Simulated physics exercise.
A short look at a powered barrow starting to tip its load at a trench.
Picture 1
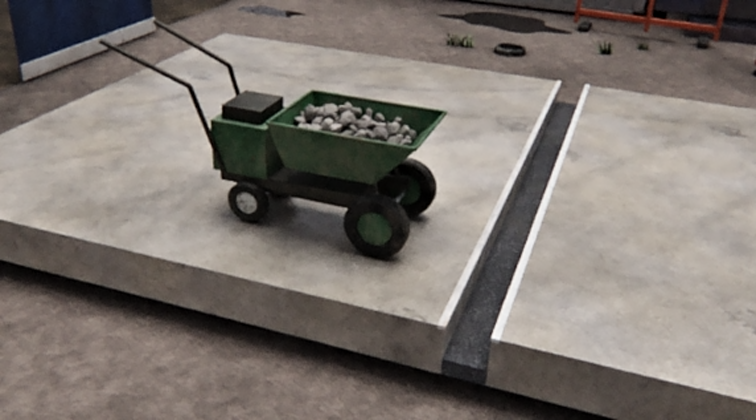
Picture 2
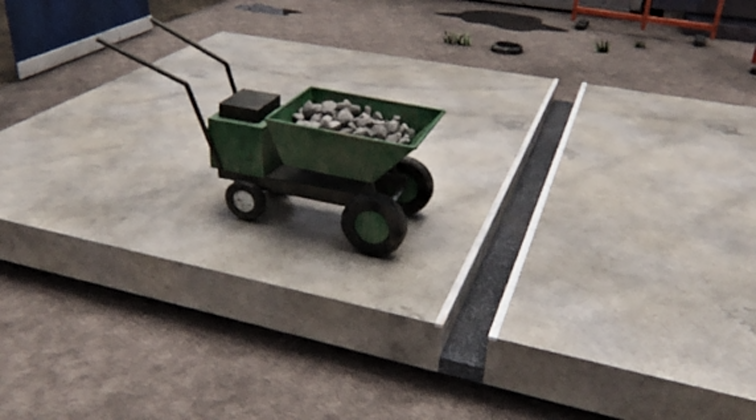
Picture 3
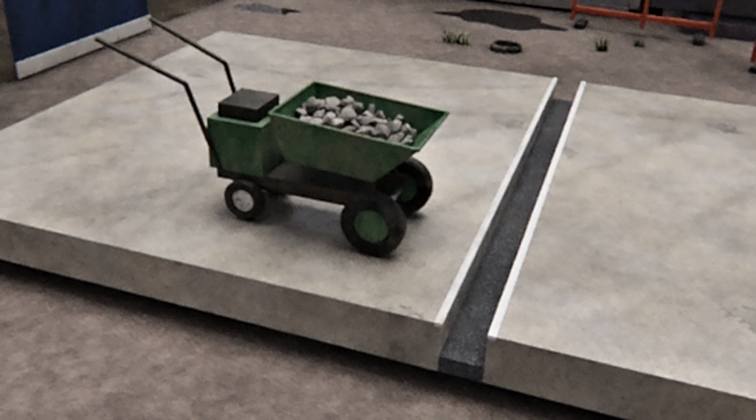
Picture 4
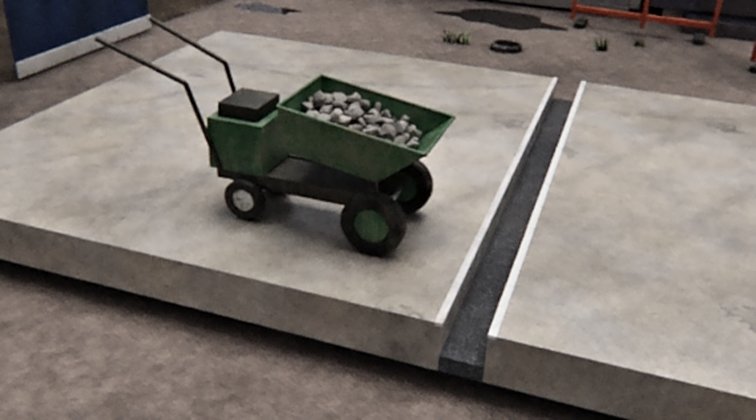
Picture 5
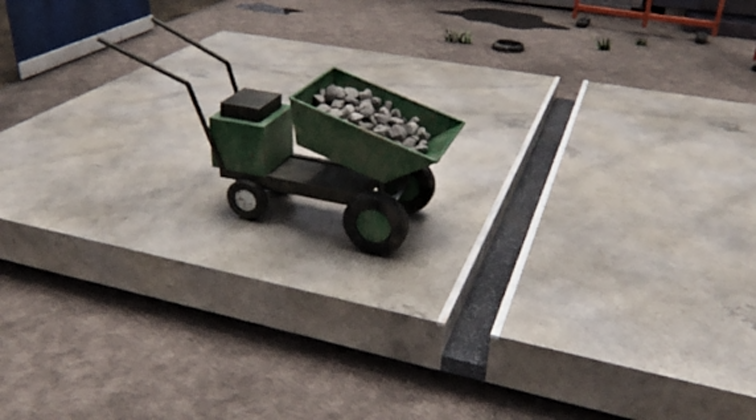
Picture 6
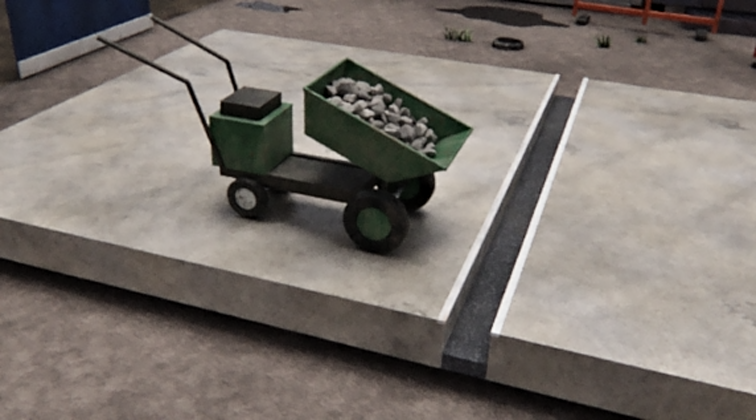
A green powered barrow stands near a narrow trench and gradually tilts its stone-filled skip forward.
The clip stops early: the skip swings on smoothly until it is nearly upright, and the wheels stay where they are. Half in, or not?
Between the edges lies the larger part of the load.
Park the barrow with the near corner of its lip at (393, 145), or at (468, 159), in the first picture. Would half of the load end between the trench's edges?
At the first place most of it, at the second below a half.
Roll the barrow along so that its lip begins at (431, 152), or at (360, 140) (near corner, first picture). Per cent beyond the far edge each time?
About 40 and 0 per cent.
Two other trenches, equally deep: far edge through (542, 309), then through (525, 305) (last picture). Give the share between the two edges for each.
First some 100, then 90 per cent.
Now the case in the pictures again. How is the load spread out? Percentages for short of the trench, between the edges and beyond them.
In per cent, short 0, between 75 and beyond 15.
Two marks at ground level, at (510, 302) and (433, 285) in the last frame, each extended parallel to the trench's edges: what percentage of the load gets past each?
The first gives 10 %, the second 90 %.
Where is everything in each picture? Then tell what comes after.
The first picture shows lip of the skip at (415, 149), level; top of the load at (353, 129), broken stones; first edge of the trench at (456, 295); far edge at (507, 307), the trench under half as wide as the skip, and about as deep as wide.
The second picture shows lip of the skip at (414, 149), tipped barely; top of the load at (351, 128).
The third picture shows lip of the skip at (418, 151), tipped barely; top of the load at (330, 122).
The fourth picture shows lip of the skip at (425, 155), tipped a little; top of the load at (336, 118).
The fifth picture shows lip of the skip at (436, 162), tipped clearly; top of the load at (335, 111).
The sixth picture shows lip of the skip at (445, 169), tipped clearly; top of the load at (346, 104); first edge of the trench at (456, 290); far edge at (507, 301).
Soon after the last picture, skip tipped steeply; all in the skip.
A little later, skip tipped right over; about a third in the skip; about half in or heaped over the trench; a small part beyond it.
Later still, skip tipped right over; a small part in the skip; most in or heaped over the trench; a small part beyond it.
At rest, skip tipped right over; a small part in the skip; most in or heaped over the trench; a small part beyond it.
